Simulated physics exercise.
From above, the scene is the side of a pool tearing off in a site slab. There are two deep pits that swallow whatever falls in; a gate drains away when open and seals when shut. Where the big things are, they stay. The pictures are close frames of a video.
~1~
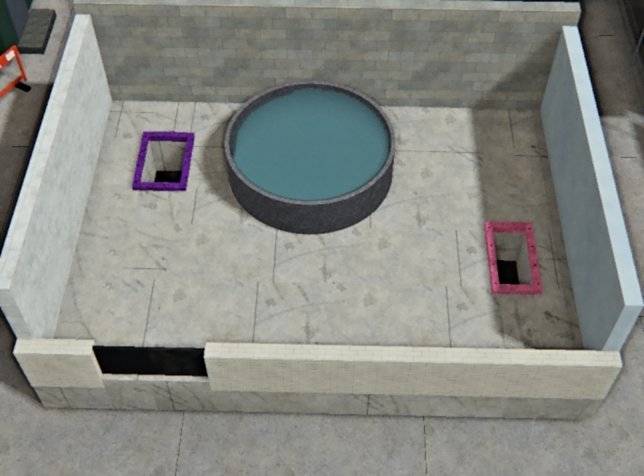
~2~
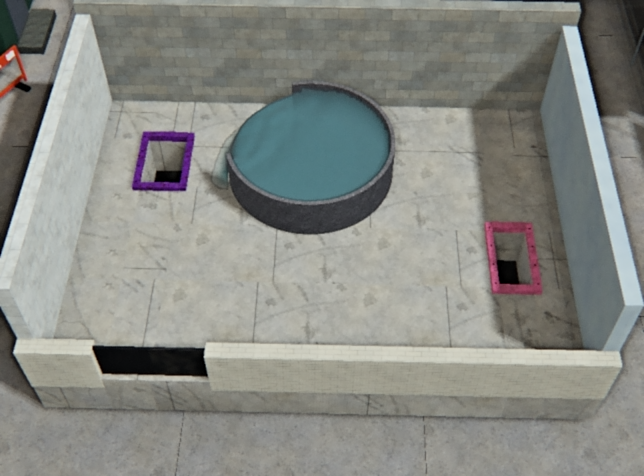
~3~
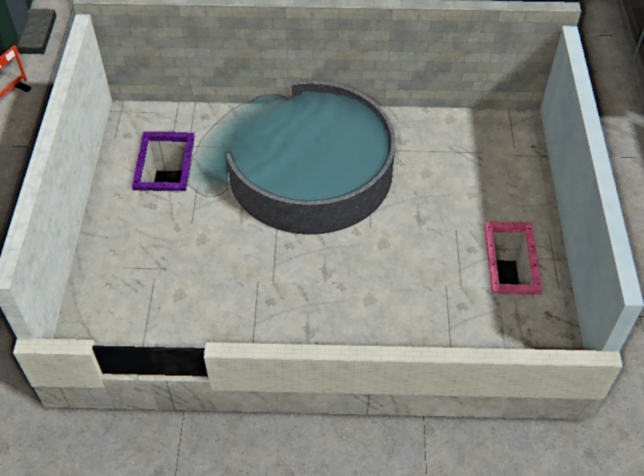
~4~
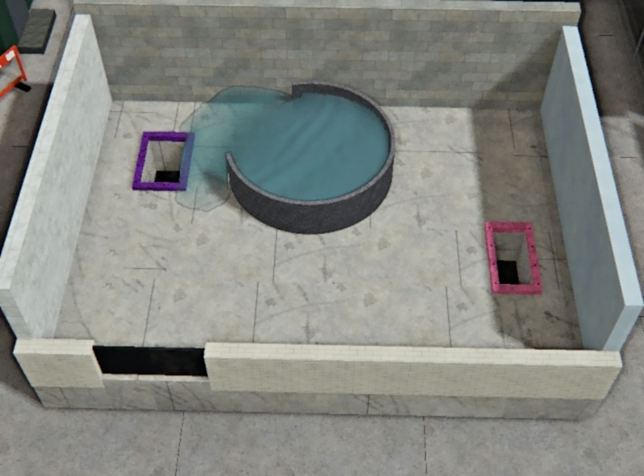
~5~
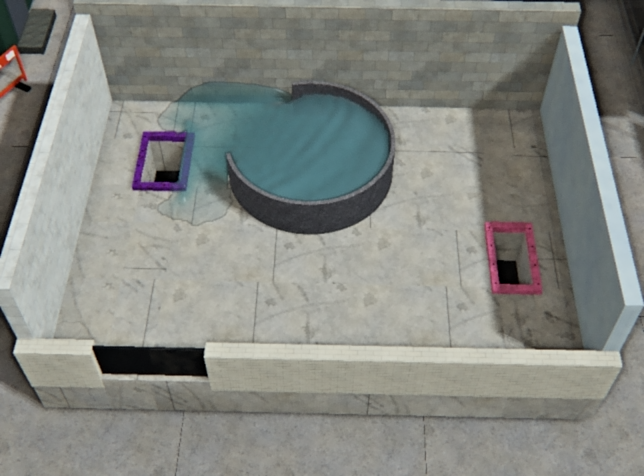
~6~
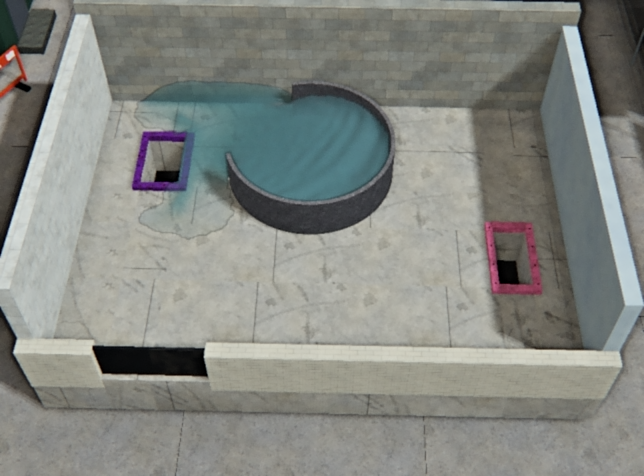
In a walled concrete yard, a round tank of blue-green water sat still until its left side opened, and water poured out leftward, spreading across the floor and around the purple-framed hole.
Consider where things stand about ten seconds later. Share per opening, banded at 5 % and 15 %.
As I see it, the gate claims a light share - short of five per cent. The pink pit claims a light share - short of five per cent. The purple pit claims a heavy share - exceeding fifteen per cent.
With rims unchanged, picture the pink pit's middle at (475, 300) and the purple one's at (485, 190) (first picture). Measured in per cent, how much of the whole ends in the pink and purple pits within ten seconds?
Parts in a hundred: Pink 6, purple 0.
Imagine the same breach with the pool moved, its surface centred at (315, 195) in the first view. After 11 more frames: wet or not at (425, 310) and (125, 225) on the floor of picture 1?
Reading them in sequence: High and dry, followed by drenched.
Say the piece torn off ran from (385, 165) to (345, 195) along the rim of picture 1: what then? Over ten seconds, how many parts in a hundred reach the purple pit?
I'd estimate the purple pit takes around 0 percent.
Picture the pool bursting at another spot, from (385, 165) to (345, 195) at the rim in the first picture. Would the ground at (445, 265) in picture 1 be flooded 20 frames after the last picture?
I reckon that spot ends up drenched.
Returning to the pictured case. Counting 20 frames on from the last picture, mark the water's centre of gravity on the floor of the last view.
I'd say near (233, 178).
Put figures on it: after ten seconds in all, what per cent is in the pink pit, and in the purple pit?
0 in a hundred, then 26 in a hundred.
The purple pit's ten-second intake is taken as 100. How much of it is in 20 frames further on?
I make it 75 per cent.
A moment on, water covers 25 % of the floor; the gate 0 %, the pink pit 0 %, the purple pit 6 %.
Next, water covers 30 % of the floor; the gate 0 %, the pink pit 0 %, the purple pit 12 %.
Then, water covers 50 % of the floor; the gate 0 %, the pink pit 0 %, the purple pit 20 %.
Later, water covers 85 % of the floor; the gate 0 %, the pink pit 0 %, the purple pit 26 %.
In the end, water covers 95 % of the floor; the gate 0 %, the pink pit 0 %, the purple pit 27 %.
